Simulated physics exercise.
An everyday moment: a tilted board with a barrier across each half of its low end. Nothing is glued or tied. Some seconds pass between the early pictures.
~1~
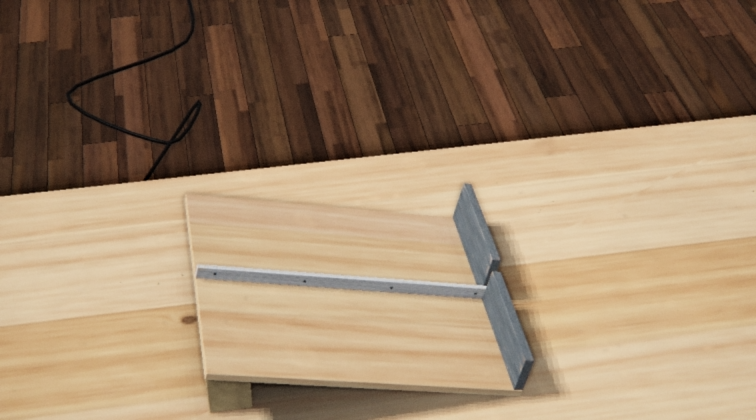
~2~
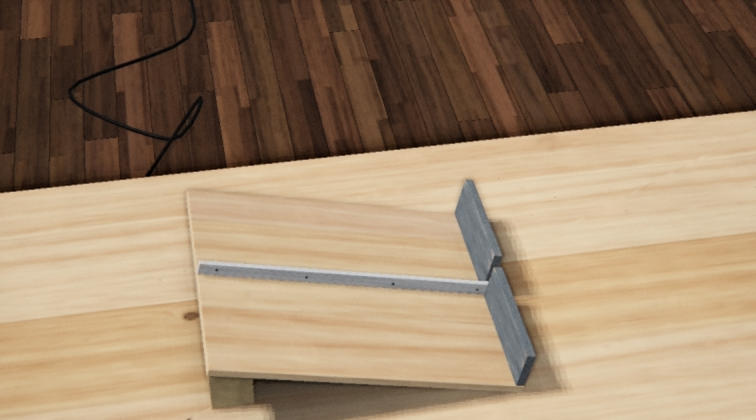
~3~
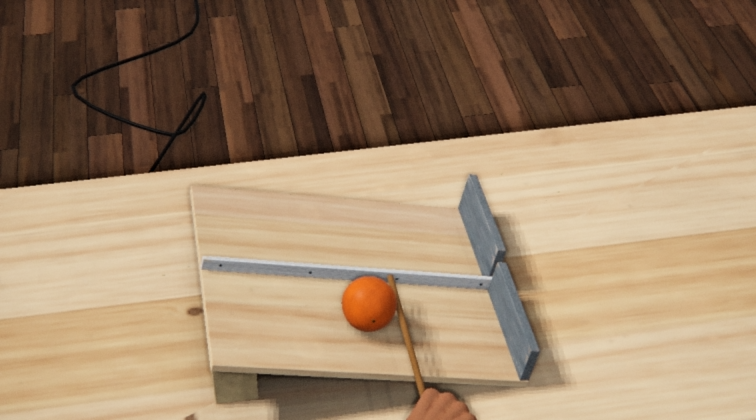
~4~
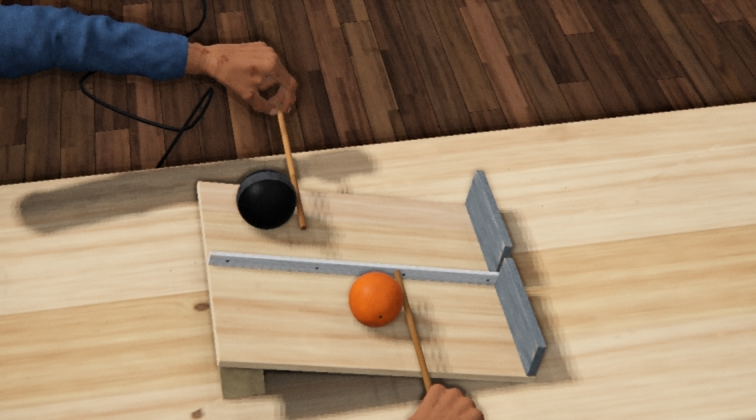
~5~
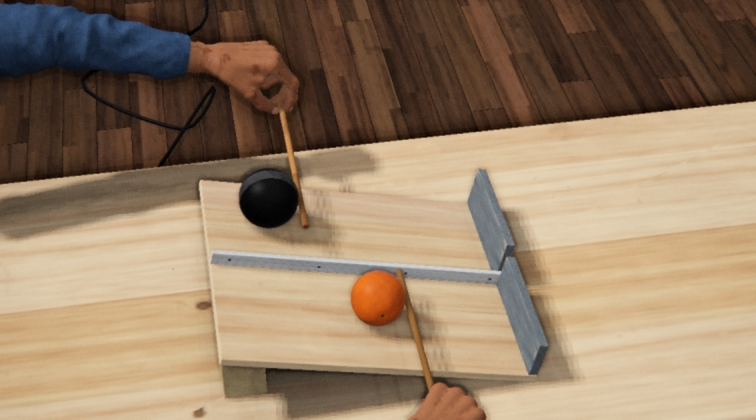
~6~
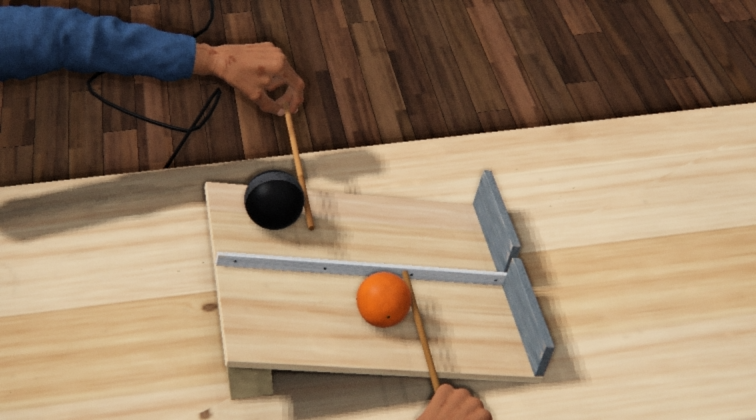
Hands placing an orange ball, then a black ball, on a tilted wooden board and holding both back with thin sticks.
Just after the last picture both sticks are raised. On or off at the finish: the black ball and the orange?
The black ball is held by the strip and the orange is held by the strip.
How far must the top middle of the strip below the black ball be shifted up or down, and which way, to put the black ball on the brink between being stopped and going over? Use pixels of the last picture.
Some 24 pixels, down.
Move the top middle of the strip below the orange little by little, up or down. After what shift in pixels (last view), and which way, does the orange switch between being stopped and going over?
Some 20 pixels, down.
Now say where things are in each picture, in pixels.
The first picture shows board (351, 273).
The second picture shows board (353, 269).
The third picture shows board (356, 264).
The fourth picture shows held back by the sticks; orange (376, 299); board (363, 259).
The fifth picture shows held back by the sticks; black ball (269, 198); board (365, 258).
The sixth picture shows held back by the sticks; black ball (274, 200); orange (384, 300); board (371, 260).
Then, 0.34 s on from there, black ball rolling on the board near (323, 205); orange rolling on the board near (434, 304).
Then, 0.58 s on from there, black ball rolling on the board near (428, 213); orange rolling on the board near (492, 308).
In the end, the black ball stops on the board, near (466, 217); the orange stops on the board, near (499, 308).
